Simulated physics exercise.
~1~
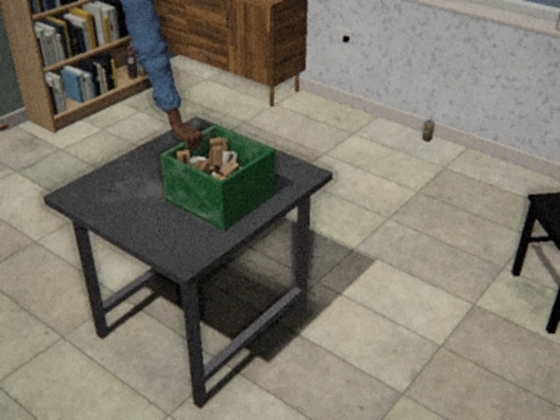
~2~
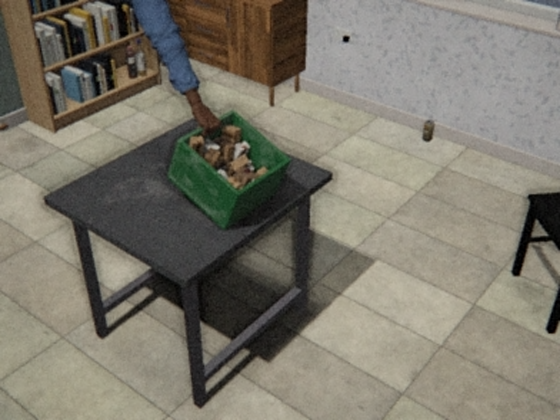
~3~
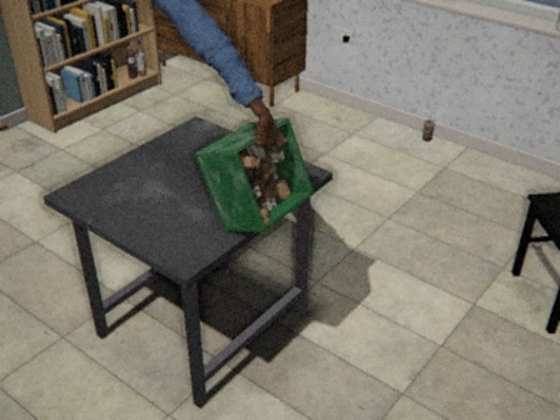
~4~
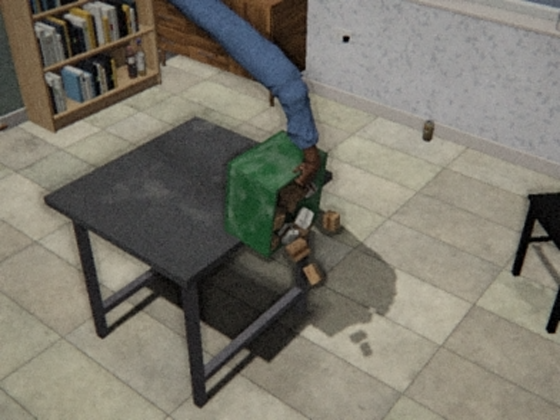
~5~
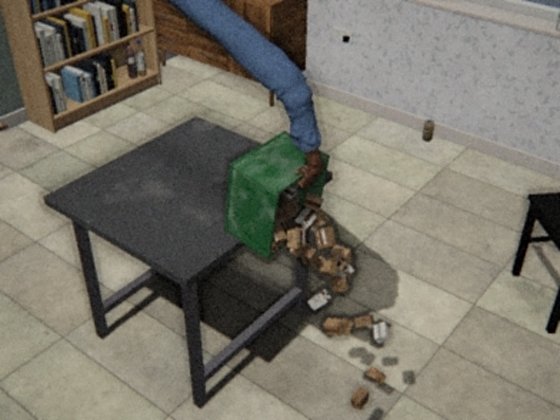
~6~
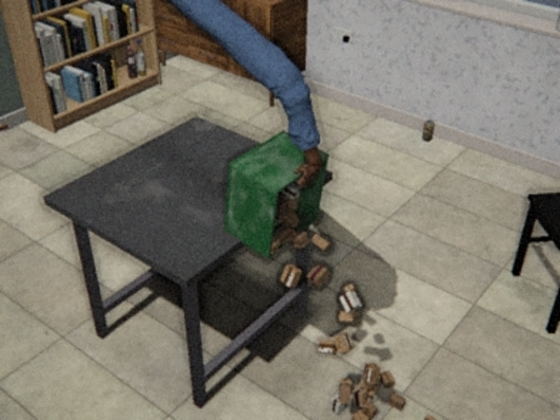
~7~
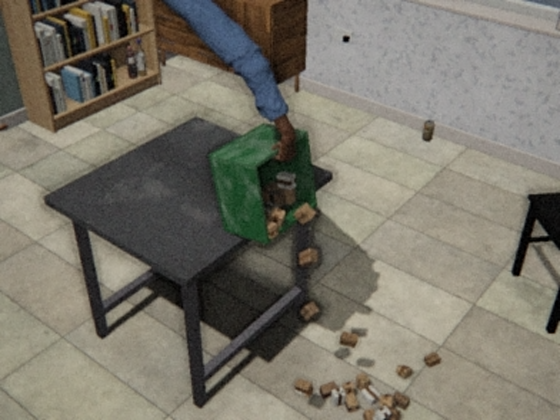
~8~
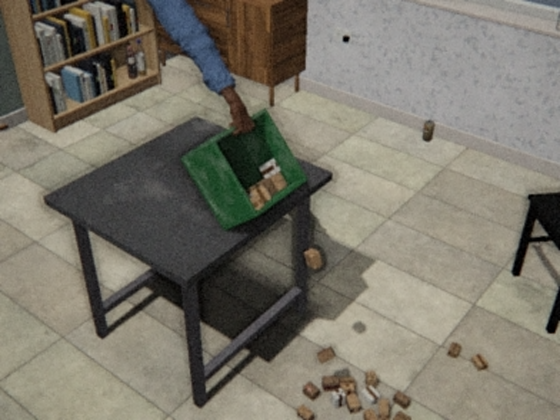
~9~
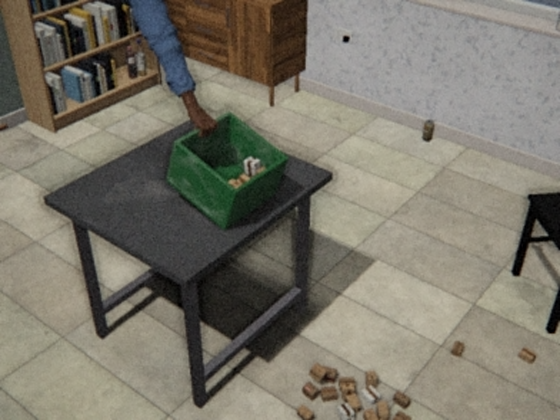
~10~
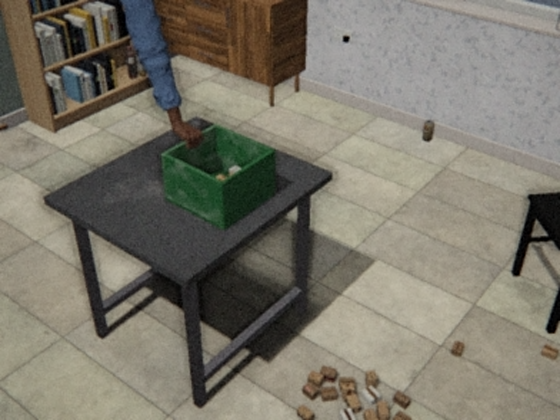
Green tray on a dark table being tipped rightward by a hand, spilling many small brown parcels onto the floor, then set level.
